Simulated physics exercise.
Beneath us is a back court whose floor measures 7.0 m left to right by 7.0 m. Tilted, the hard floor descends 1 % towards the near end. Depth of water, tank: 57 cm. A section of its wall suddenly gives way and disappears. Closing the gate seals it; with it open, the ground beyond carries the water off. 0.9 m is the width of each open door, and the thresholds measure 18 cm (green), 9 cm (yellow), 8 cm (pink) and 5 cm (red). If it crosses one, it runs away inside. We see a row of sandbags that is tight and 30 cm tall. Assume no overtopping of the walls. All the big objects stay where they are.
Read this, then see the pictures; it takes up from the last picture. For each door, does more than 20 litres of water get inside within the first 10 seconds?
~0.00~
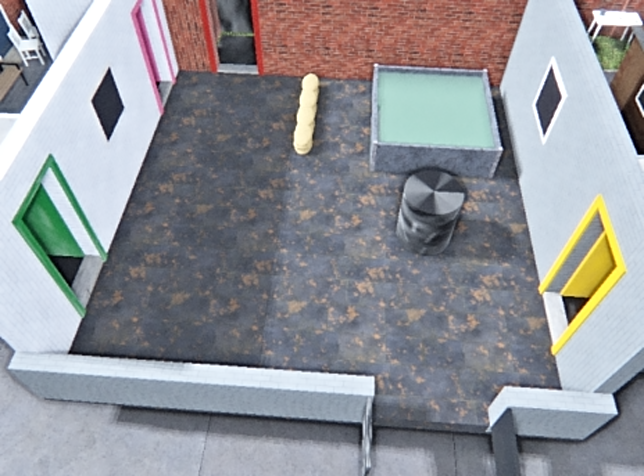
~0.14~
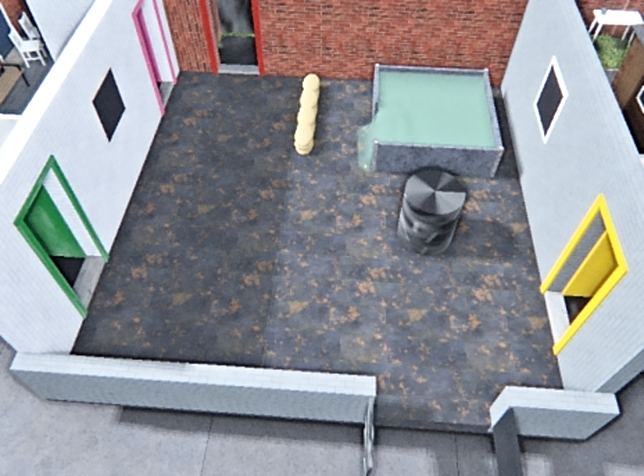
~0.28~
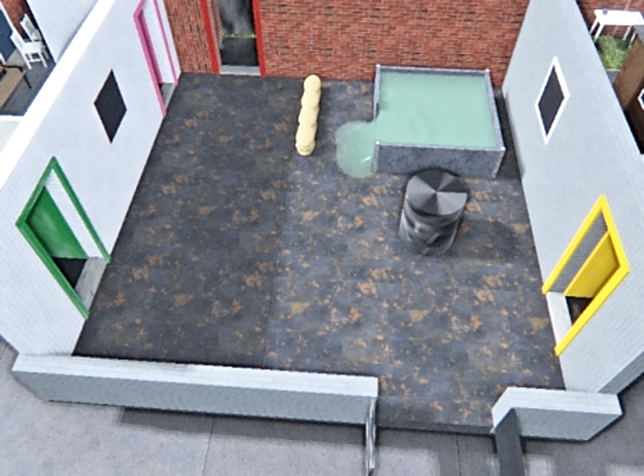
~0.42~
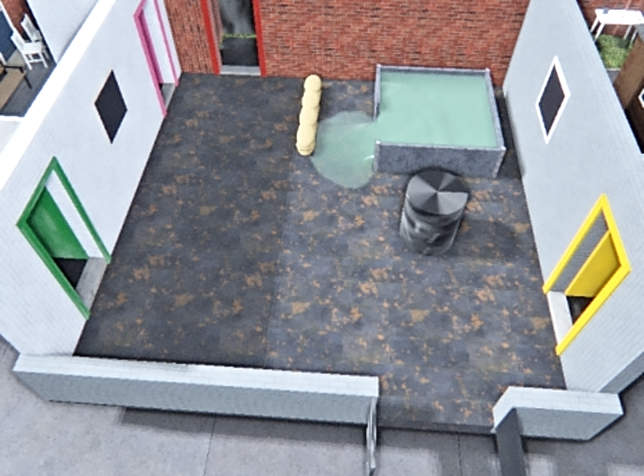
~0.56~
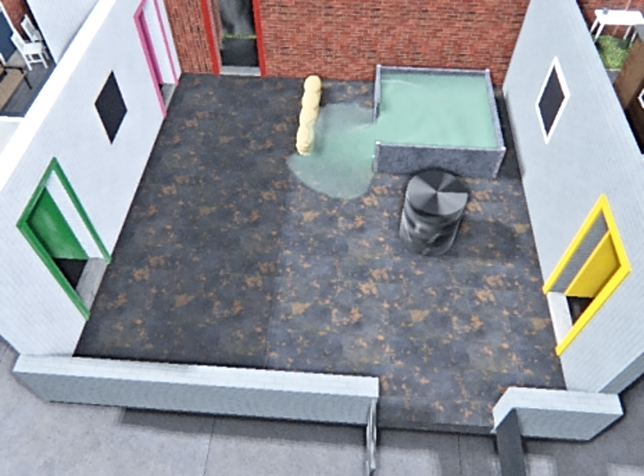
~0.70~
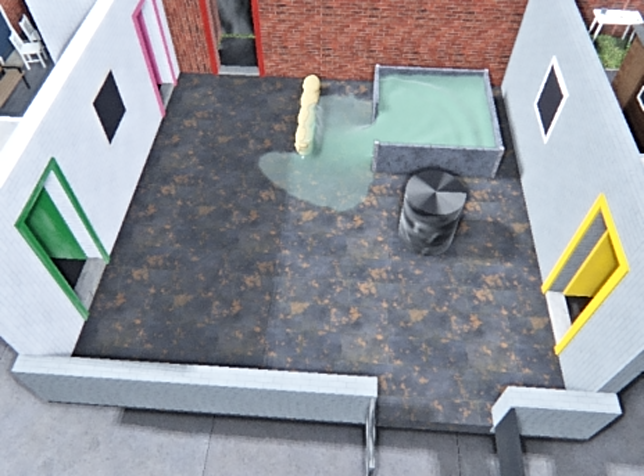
In order: Green door: Fails to top it. Yellow door: Fails to top it. Pink door: Fails to top it. Red door: Fails to top it.
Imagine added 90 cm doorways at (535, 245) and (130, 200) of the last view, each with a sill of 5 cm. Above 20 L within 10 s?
In the order given, lower then higher.
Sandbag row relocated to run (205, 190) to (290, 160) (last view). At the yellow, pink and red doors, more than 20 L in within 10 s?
Result - yellow: No, not exceeded, pink: Yes, exceeded, red: Yes, exceeded.
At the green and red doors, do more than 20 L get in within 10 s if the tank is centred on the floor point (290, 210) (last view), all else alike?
For the green door, the amount is too high; for the red door, the amount is too high.
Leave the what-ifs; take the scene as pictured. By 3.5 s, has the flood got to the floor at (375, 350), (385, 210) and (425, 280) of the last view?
Status of the three spots: Free of it, free of it, free of it.
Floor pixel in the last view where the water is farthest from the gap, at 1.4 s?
Somewhere around (178, 181).
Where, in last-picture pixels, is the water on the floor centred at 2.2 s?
About (378, 144).
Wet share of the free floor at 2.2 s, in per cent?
Some 40 per cent of it.
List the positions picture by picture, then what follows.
Still water, 57 cm deep, in the tank at (433, 108), in the first picture.
Water pours out at (376, 141) and has run 0.6 m, to (368, 127); typically 10 cm deep outside, 57 cm at the tank's back, in the second picture.
Water pours out at (377, 142) and has run 0.8 m, to (345, 127); typically 10 cm deep outside, 57 cm at the tank's back, in the third picture.
Water pours out at (377, 142) and has run 1.2 m, to (318, 130); typically 7 cm deep outside, 57 cm at the tank's back, in the fourth picture.
Water pours out at (377, 143) and has run 1.7 m, to (292, 164); typically 6 cm deep outside, 57 cm at the tank's back, in the fifth picture.
Water pours out at (376, 142) and has run 2.1 m, to (264, 164); typically 5 cm deep outside, 56 cm at the tank's back, in the sixth picture.
After 1.4 s water covers 15 % of the floor and is deepest (41 cm) near (321, 147); green door not reached, yellow door not reached, pink door not reached, red door not reached.
After 2.2 s water covers 40 % of the floor and is deepest (38 cm) near (321, 147); green door not reached, yellow door not reached, pink door not reached, red door not reached.
After 3.5 s water covers 55 % of the floor and is deepest (28 cm) near (64, 378); green door 12 cm at the sill, 0 L in, yellow door not reached, pink door not reached, red door 2 cm at the sill, 0 L in.
After 6.0 s water covers 65 % of the floor and is deepest (17 cm) near (321, 147); green door 12 cm at the sill, 0 L in, yellow door not reached, pink door 6 cm at the sill, 0 L in, red door 2 cm at the sill, 0 L in.
After 10.0 s water covers 85 % of the floor and is deepest (11 cm) near (537, 411); green door 10 cm at the sill, 0 L in, yellow door 10 cm at the sill, 0 L in, pink door 3 cm at the sill, 0 L in, red door 1 cm at the sill, 0 L in.
